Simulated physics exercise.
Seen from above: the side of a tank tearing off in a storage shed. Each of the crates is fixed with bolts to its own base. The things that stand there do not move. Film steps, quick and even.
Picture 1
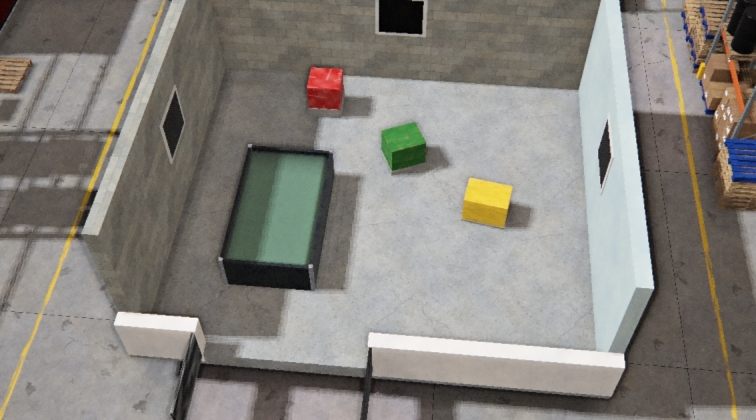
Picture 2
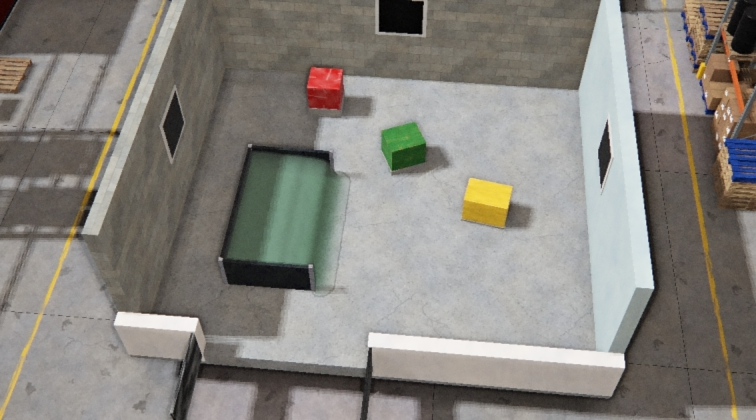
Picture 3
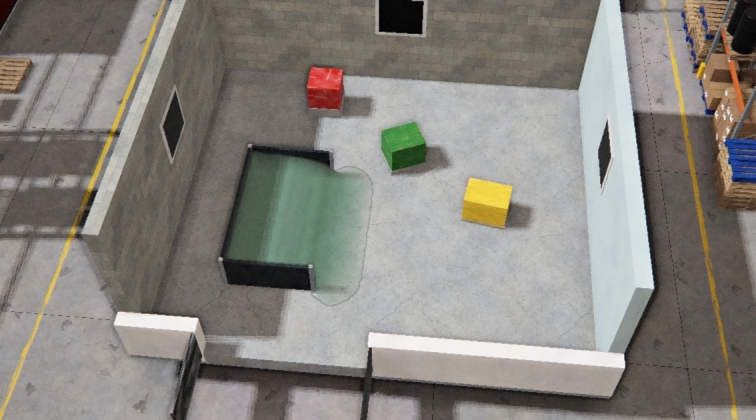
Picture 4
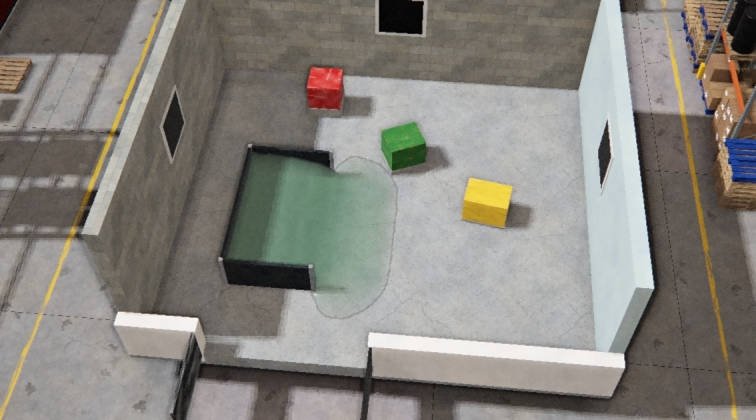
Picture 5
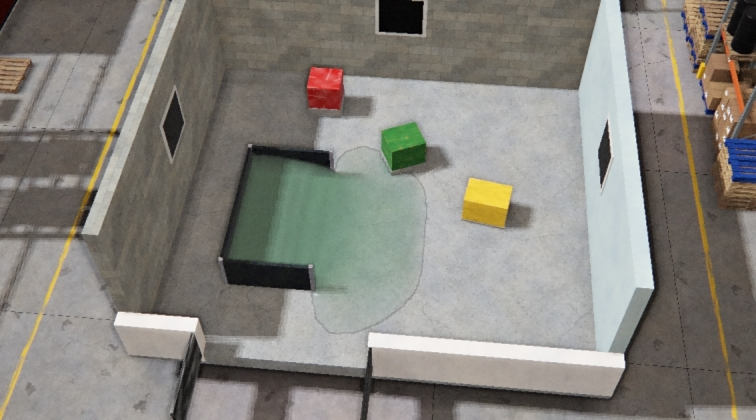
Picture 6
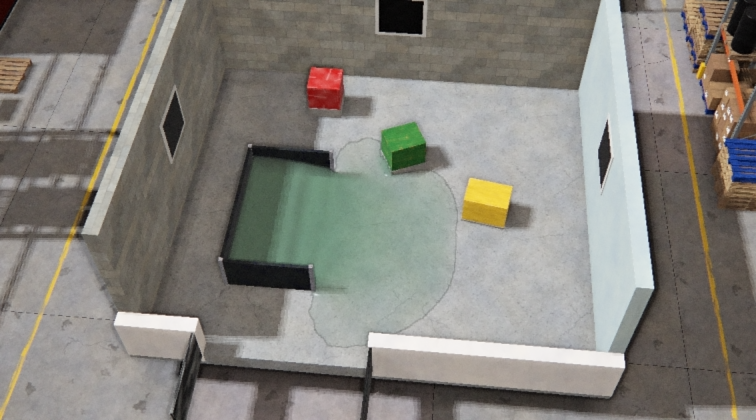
An open tank loses its right side, and greenish water spreads rightward across the floor.
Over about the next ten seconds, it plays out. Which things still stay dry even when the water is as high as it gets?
Taking each one: The red crate stays dry; the green crate does not stay dry; the yellow crate does not stay dry.
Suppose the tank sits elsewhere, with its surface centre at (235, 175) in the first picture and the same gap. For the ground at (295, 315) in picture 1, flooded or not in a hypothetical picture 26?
Answer for that point: Bone-dry.
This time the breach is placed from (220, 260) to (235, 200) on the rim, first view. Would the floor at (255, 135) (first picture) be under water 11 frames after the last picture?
My call for that point is drenched.
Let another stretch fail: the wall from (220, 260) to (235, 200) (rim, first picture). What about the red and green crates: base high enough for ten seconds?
Note - red remains untouched, green remains untouched.
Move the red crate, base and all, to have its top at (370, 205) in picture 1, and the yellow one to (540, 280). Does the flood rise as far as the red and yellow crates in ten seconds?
In ten seconds the red crate is reached and the yellow crate is reached.
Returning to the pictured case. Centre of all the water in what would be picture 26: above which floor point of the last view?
I'd put it at around (470, 237).
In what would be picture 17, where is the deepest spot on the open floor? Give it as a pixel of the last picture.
(581, 288).
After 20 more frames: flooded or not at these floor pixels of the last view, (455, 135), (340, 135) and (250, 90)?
First inundated, second inundated, third spared.
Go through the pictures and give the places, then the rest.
In the first picture, the open tank at (279, 206) is whole and still.
In the second picture, the front is at (316, 294), out from the gap at (321, 222).
In the third picture, water pours out at (321, 224) and has run to (333, 301).
In the fourth picture, the front is at (346, 311), out from the gap at (322, 225).
In the fifth picture, water pours out at (322, 225) and has run to (380, 155).
In the sixth picture, water pours out at (322, 225) and has run to (443, 186).
A moment on, water covers 35 % of the floor; the red crate not reached, the green crate water round its plinth, the yellow crate water round its plinth.
Next, water covers 50 % of the floor; the red crate water round its plinth, the green crate water round its plinth, the yellow crate water round its plinth.
Then, water covers 60 % of the floor; the red crate water round its plinth, the green crate water round its plinth, the yellow crate water round its plinth.
Later, water covers 70 % of the floor; the red crate water round its plinth, the green crate water round its plinth, the yellow crate water round its plinth.
In the end, water covers 95 % of the floor; the red crate stayed above the water, the green crate was topped, the yellow crate was topped.
